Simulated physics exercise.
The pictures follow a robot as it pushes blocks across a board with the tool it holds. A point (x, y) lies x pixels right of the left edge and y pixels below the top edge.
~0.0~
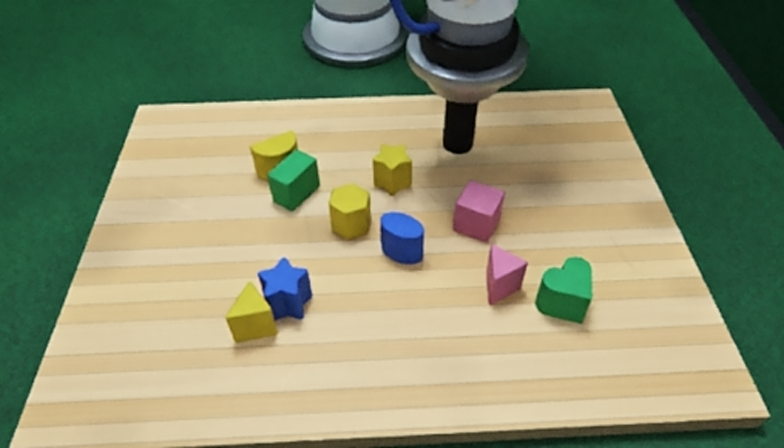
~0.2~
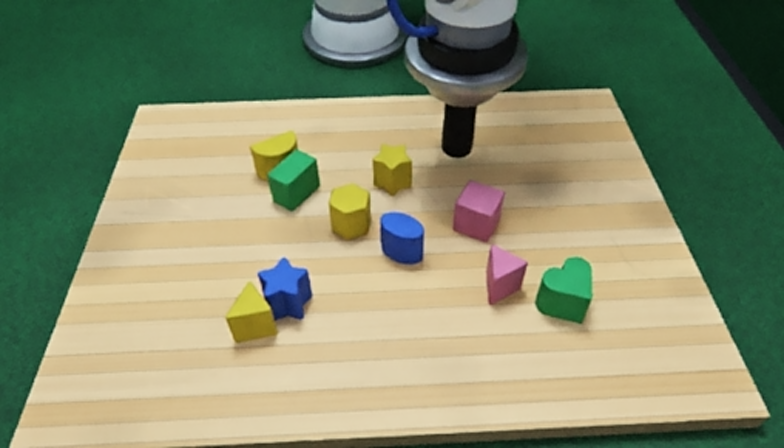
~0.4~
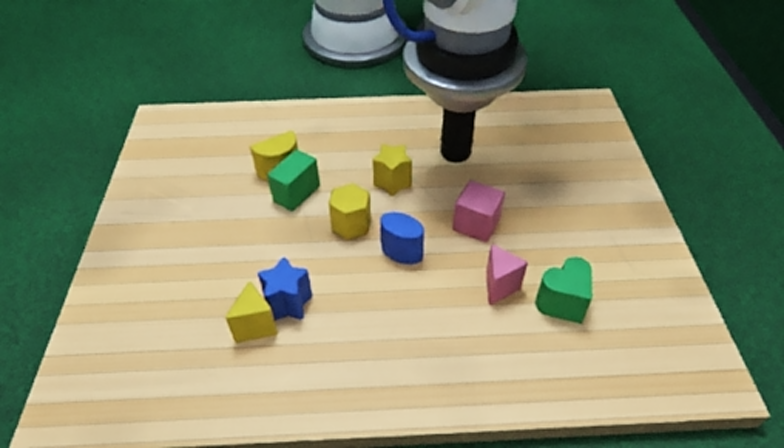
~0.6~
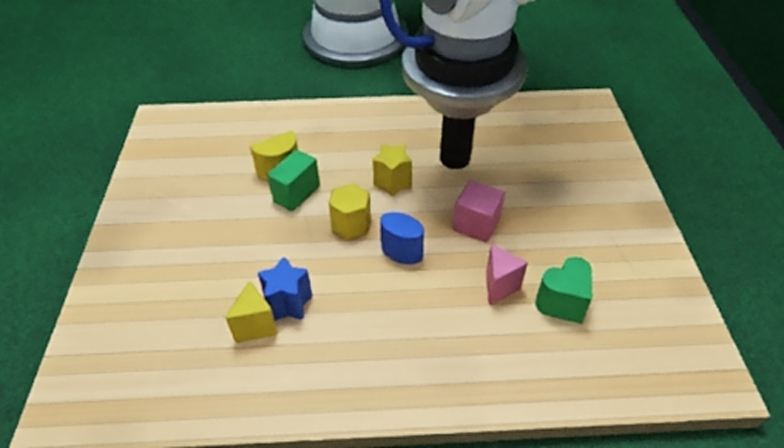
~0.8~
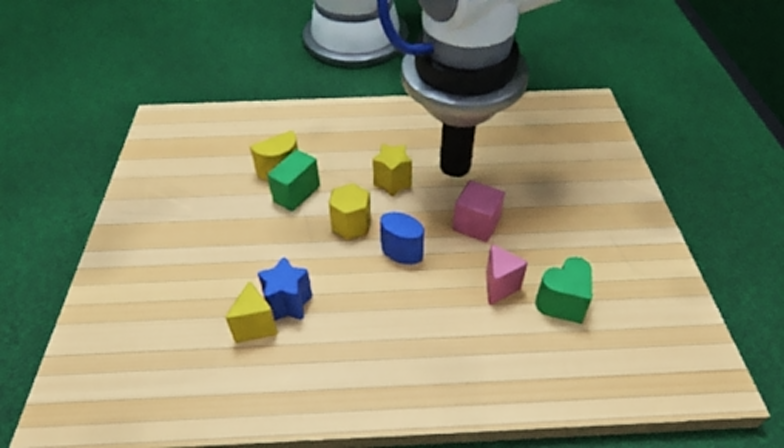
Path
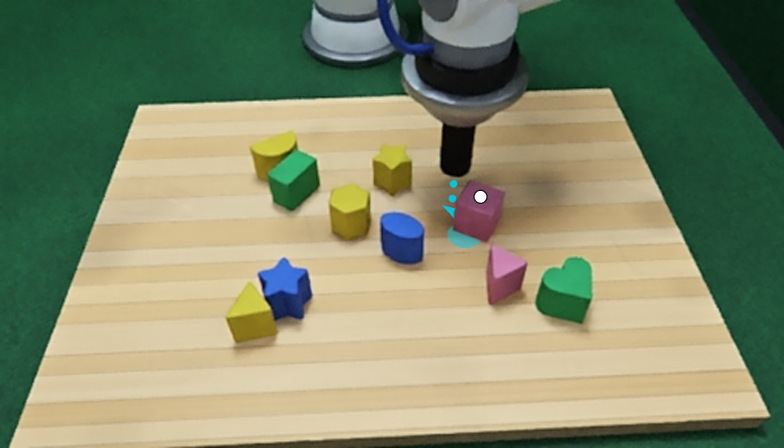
A robot arm with a black tip moved down slightly toward the pink cube on a striped wooden board, while the scattered yellow, green, blue and pink blocks all stayed where they were.
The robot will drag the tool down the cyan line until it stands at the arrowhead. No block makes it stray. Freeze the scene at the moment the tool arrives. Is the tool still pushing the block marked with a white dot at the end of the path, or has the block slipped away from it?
The block marked with a white dot stays in front.
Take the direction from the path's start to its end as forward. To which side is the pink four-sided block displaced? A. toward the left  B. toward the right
That would be A.
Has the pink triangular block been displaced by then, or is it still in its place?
The block stays on its spot.
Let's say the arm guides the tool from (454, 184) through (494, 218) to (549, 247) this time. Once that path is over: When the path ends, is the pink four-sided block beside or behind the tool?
In short: Yes.
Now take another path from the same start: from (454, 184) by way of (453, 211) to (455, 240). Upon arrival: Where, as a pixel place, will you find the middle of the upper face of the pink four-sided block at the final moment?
It will end up at (496, 216).
Path on the board, from (454, 184) over (454, 209) to (464, 235); the dot is on the pink four-sided block.
What follows on the original path. Halfway along, tool (455, 194); pink four-sided block (485, 203).
At the end, tool (466, 219); yellow star-shaped block in place; pink four-sided block (504, 223), turned 15° anticlockwise; pink triangular block in place.
